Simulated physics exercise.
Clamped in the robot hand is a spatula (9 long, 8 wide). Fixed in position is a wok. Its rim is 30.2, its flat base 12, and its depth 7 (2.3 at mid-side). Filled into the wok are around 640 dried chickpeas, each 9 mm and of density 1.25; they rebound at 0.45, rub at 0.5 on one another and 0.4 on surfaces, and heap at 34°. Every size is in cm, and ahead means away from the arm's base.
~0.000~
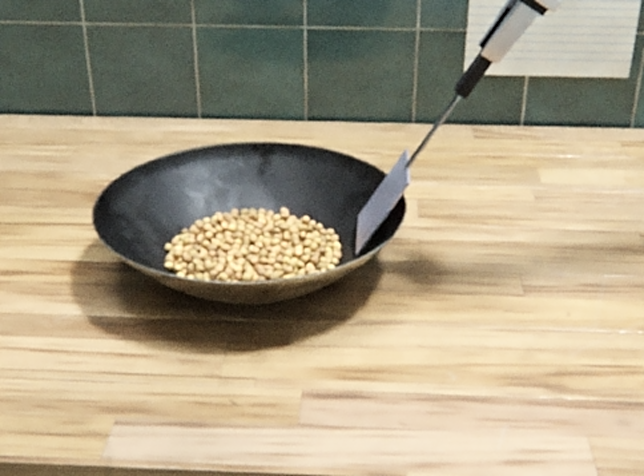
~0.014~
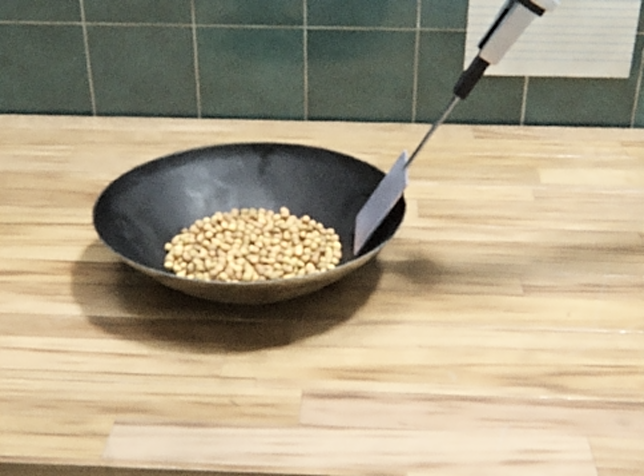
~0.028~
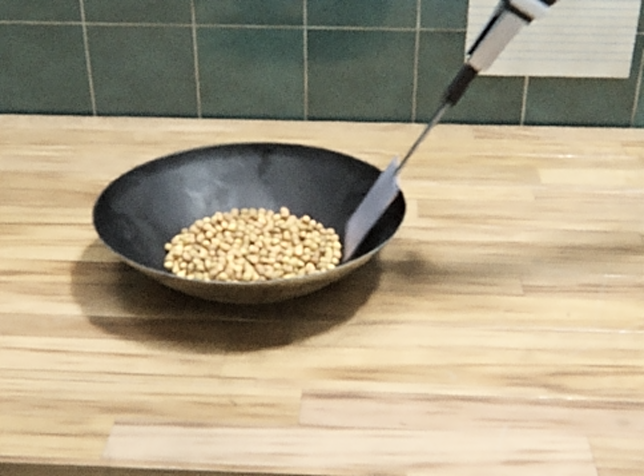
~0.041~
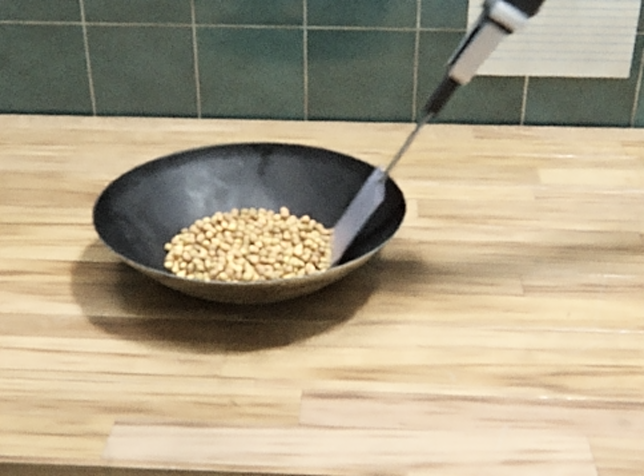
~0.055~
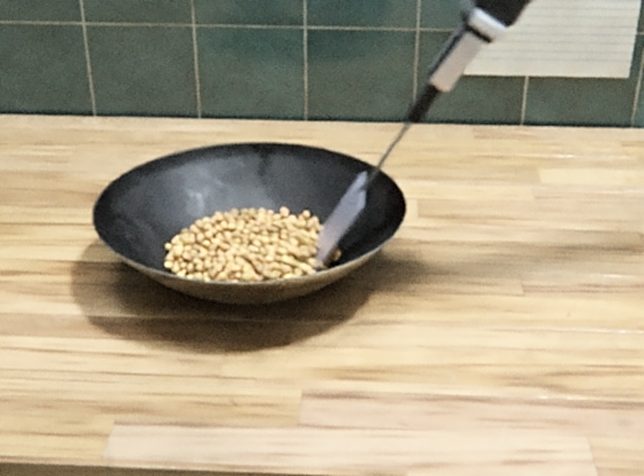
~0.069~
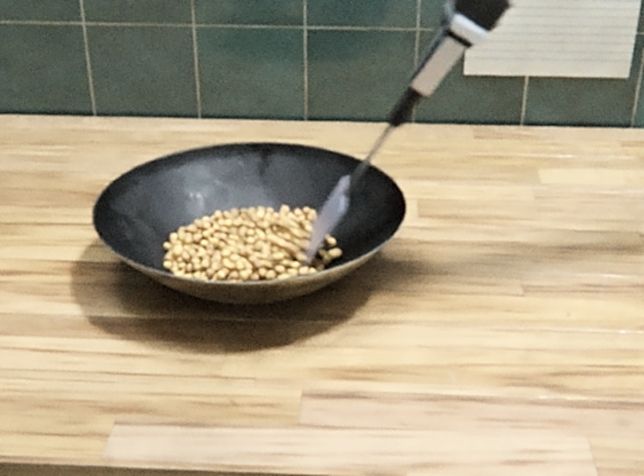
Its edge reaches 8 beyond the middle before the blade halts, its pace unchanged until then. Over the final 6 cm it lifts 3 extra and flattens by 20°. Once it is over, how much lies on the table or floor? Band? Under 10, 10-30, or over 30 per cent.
10-30 per cent.
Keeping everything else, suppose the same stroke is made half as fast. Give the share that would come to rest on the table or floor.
About 0 %.
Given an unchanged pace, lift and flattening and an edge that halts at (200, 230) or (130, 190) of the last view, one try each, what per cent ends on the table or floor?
I'd say roughly 5 per cent, then roughly 35 per cent.
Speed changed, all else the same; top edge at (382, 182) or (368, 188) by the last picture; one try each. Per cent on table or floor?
Close to 0 per cent in the first try and close to 5 per cent in the second.
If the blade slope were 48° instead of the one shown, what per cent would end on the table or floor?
Some 20 in a hundred.
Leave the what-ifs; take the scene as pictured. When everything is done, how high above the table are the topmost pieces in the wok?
Peak at rest, approximately 5.5 centimetres.
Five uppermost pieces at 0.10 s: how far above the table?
Somewhere around 6 centimetres high.
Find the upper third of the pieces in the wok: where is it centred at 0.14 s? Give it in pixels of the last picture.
(210, 235).
By 0.10 s, sloping 59°, highest piece 6 above the table; 636 in the wok.
By 0.14 s, sloping 54°, highest piece 8 above the table; 636 in the wok.
By 0.35 s, sloping 39°, highest piece 12 above the table; 521 in the wok, 19 on the table or floor, 96 on the blade or in flight.
By 1.40 s, sloping 39°, highest piece 5 above the table; 521 in the wok, 115 on the table or floor.
Final count, 521 in the wok, 115 on the table or floor. That is 18 % on the table or floor.
